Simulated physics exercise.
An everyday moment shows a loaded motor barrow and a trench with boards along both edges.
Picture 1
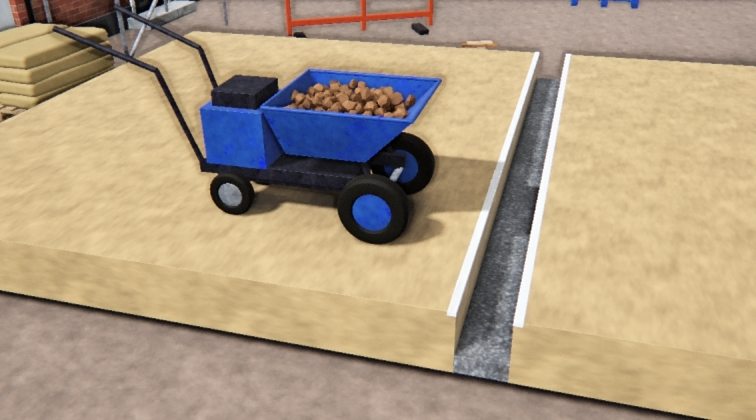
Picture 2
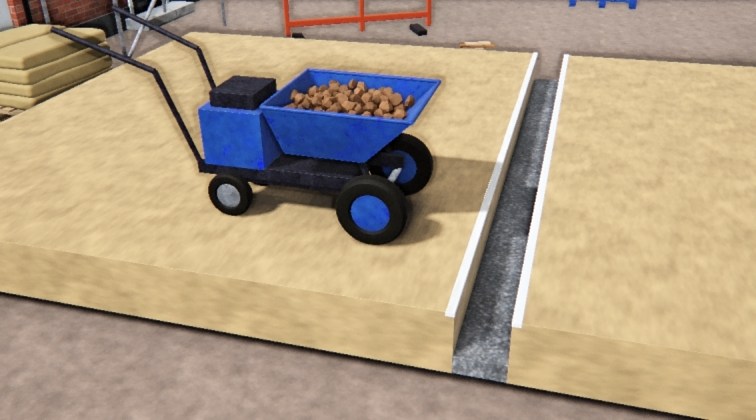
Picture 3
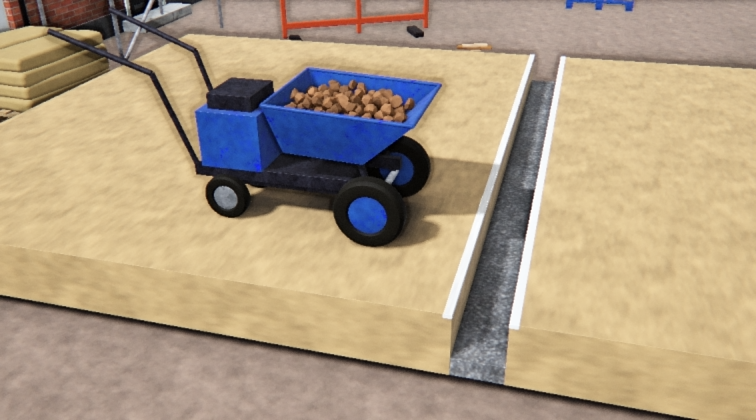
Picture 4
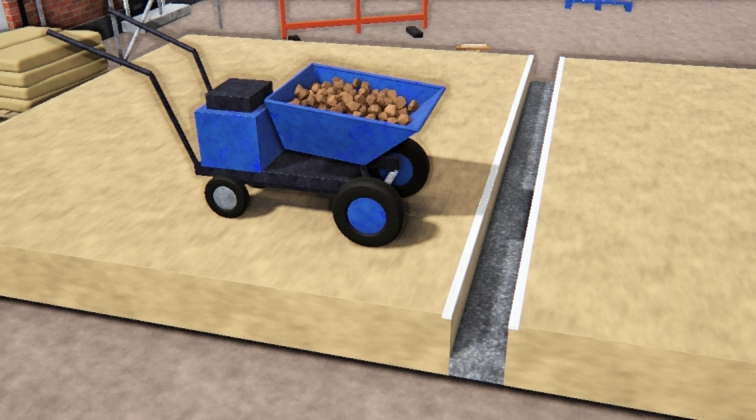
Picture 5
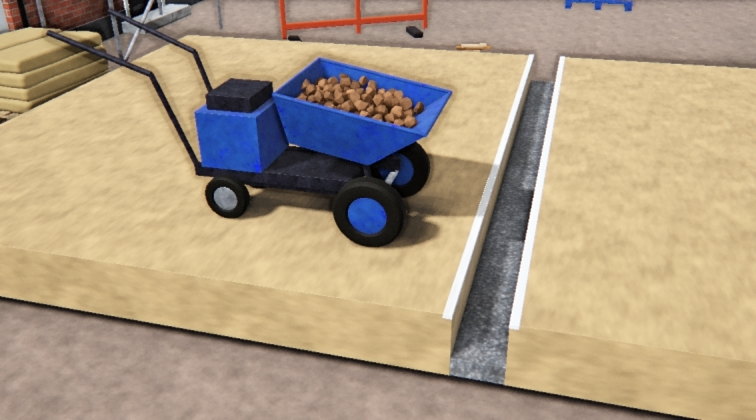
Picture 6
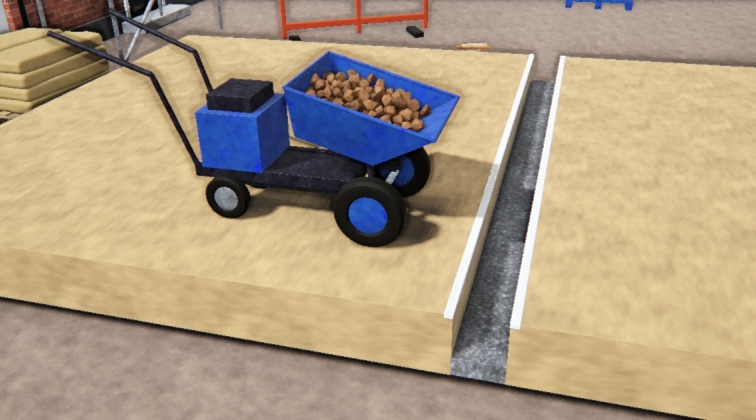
On a building site, seen from slightly above and to one side, pale tan ground lies in flat raised slabs, with stacked tan bags at the upper left. A blue motor barrow with black handles and a skip of brown clods stands left of a narrow grey-bottomed trench edged with white boards. The skip first sits level, then tilts gradually rightward while the wheels stay put and the view shifts very slightly.
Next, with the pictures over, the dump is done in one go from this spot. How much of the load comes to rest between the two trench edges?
The greater share will most likely fall into the trench.
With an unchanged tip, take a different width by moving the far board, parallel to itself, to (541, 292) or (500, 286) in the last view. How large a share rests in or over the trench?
In order: Some 100 per cent, then some 50 per cent.
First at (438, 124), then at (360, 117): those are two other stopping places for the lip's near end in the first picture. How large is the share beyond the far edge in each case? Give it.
Trial 1 around 50 %, trial 2 around 0 %.
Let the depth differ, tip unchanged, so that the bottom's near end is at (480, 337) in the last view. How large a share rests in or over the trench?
70 %.
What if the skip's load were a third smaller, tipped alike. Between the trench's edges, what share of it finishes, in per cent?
90 in a hundred, roughly.
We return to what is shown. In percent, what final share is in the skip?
It works out to some 0 percent.
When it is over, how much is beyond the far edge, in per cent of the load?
That share is about 15 percent.
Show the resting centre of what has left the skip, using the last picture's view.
The centre comes to rest close to (507, 256).
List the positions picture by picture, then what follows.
In the first picture, lip of the skip at (412, 122), level; top of the load at (344, 99), clay clods; first edge of the trench at (463, 278); far edge at (525, 288), the trench under half as wide as the skip, and about as deep as wide.
In the second picture, lip of the skip at (412, 123), level; top of the load at (343, 100).
In the third picture, lip of the skip at (413, 127), tipped barely; top of the load at (332, 101).
In the fourth picture, lip of the skip at (418, 130), tipped a little; top of the load at (336, 99).
In the fifth picture, lip of the skip at (425, 135), tipped a little; top of the load at (339, 95).
In the sixth picture, lip of the skip at (434, 141), tipped clearly; top of the load at (337, 86); first edge of the trench at (459, 281); far edge at (522, 289).
Soon after the last picture, skip tipped steeply; all in the skip.
A little later, skip tipped steeply; most in the skip; about a quarter in or heaped over the trench; a stray few beyond it; a stray few falling.
Later still, skip tipped right over; a stray few in the skip; most in or heaped over the trench; a small part beyond it.
At rest, skip tipped right over; most in or heaped over the trench; a small part beyond it.
